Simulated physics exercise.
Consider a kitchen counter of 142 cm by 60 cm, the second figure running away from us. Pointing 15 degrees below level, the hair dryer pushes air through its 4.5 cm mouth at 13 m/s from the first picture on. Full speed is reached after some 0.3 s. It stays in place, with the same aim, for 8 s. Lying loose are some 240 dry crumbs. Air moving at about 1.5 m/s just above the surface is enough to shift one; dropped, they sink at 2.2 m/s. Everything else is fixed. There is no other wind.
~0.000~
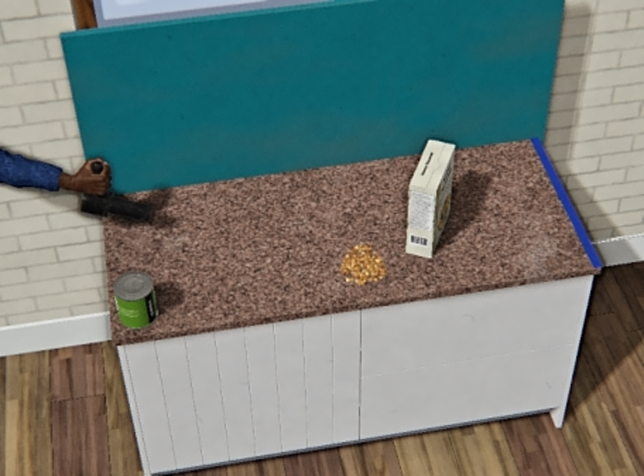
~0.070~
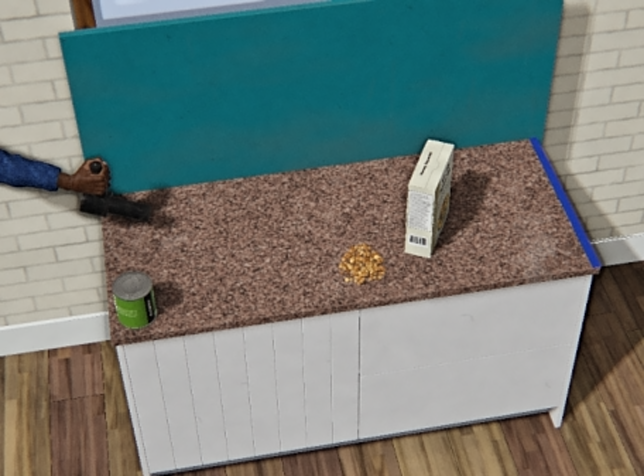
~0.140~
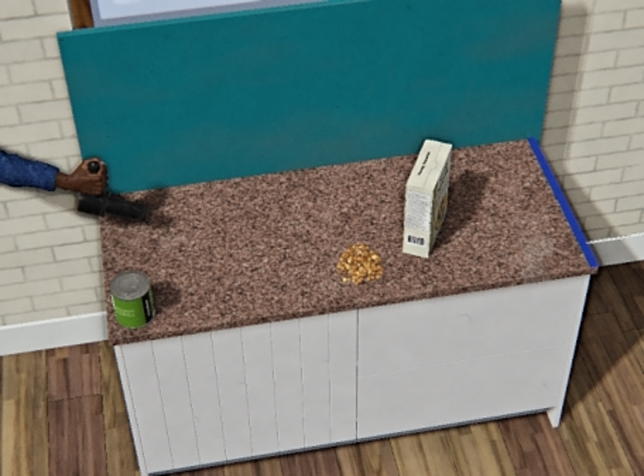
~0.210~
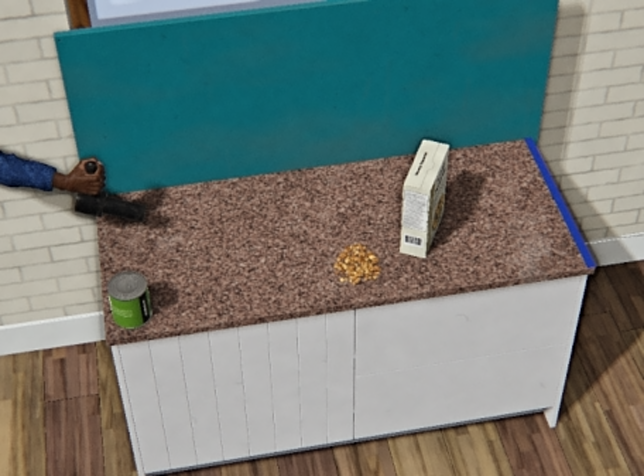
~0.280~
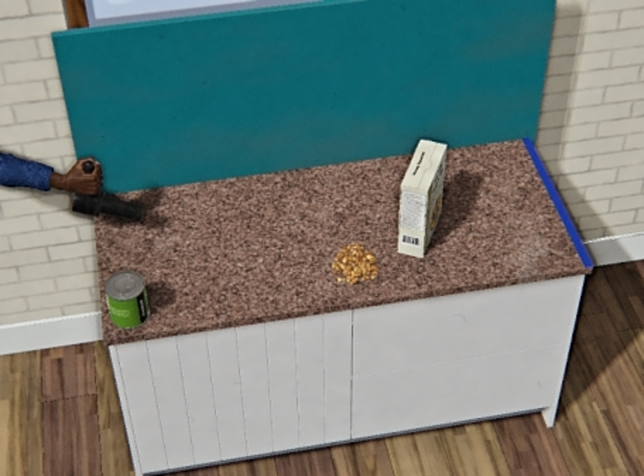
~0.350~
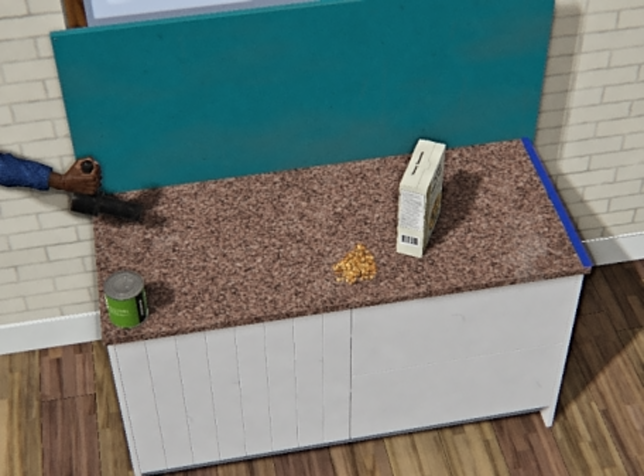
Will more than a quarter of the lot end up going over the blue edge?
Short version: The quarter limit is kept at that edge.
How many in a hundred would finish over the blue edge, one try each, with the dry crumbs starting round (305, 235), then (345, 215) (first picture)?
About 60 and 70 in a hundred, in that order.
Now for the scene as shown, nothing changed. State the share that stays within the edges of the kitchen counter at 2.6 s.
Roughly 1 %.
After 1.6 s, 0 % are over the blue edge; 99 % have settled or left.
After 2.6 s, 0 % are over the blue edge; 99 % have settled or left.
After 4.4 s, 0 % are over the blue edge; 99 % have settled or left.
After 8.0 s, at the end, 0 % are over the blue edge.
